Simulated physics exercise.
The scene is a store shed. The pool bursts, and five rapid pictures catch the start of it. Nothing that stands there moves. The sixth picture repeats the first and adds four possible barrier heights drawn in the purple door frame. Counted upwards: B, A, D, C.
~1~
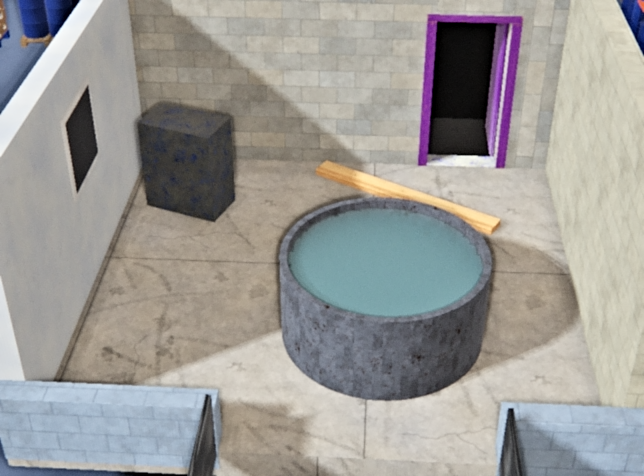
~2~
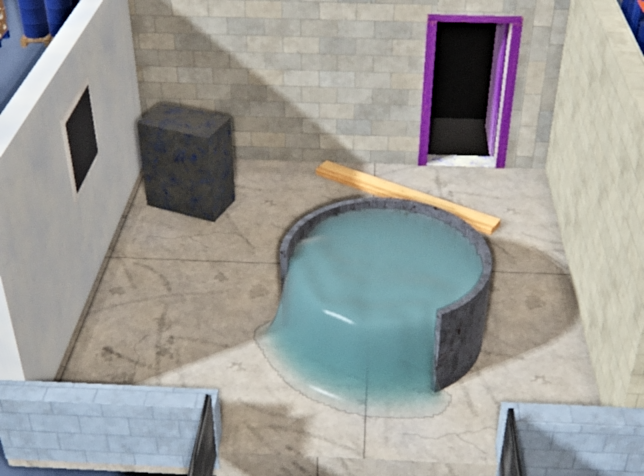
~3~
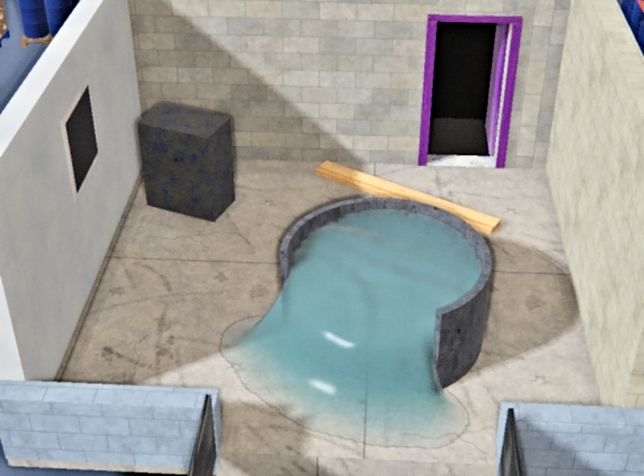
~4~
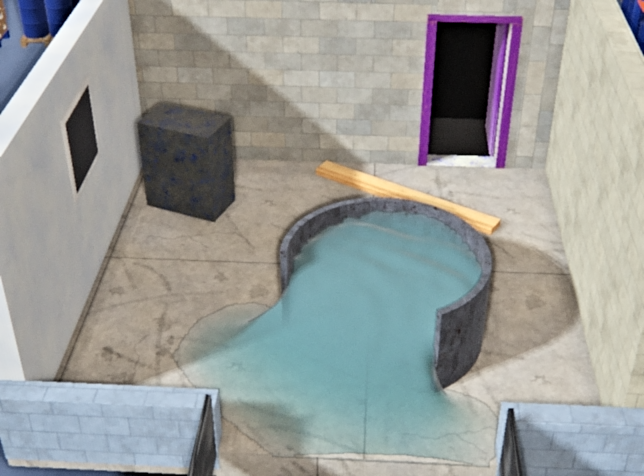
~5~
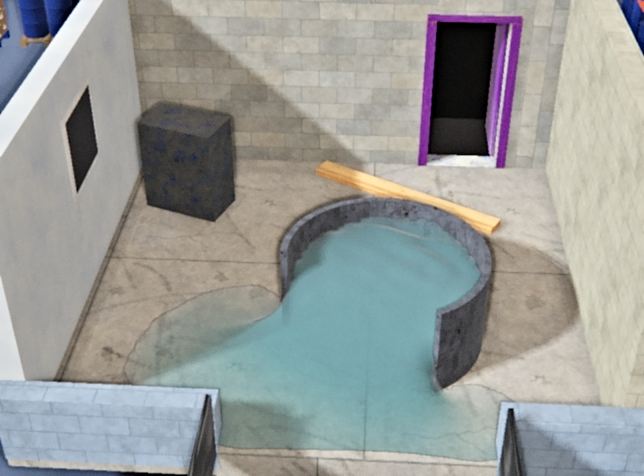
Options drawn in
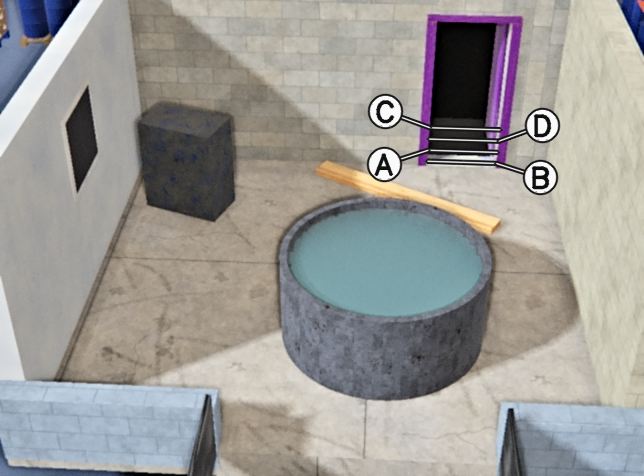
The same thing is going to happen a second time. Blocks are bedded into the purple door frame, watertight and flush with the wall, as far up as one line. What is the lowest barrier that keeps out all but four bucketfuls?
Take B.
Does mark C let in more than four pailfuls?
No, not at all.
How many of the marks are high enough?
All of them.
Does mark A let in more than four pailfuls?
No.
On the marked copy, A at (462, 151); B at (461, 162); C at (465, 128); D at (463, 140); from the bottom up B, A, D, C.
Choosing A, nothing gets over.
Choosing B, nothing gets over.
Choosing C, nothing gets over.
Choosing D, nothing gets over.
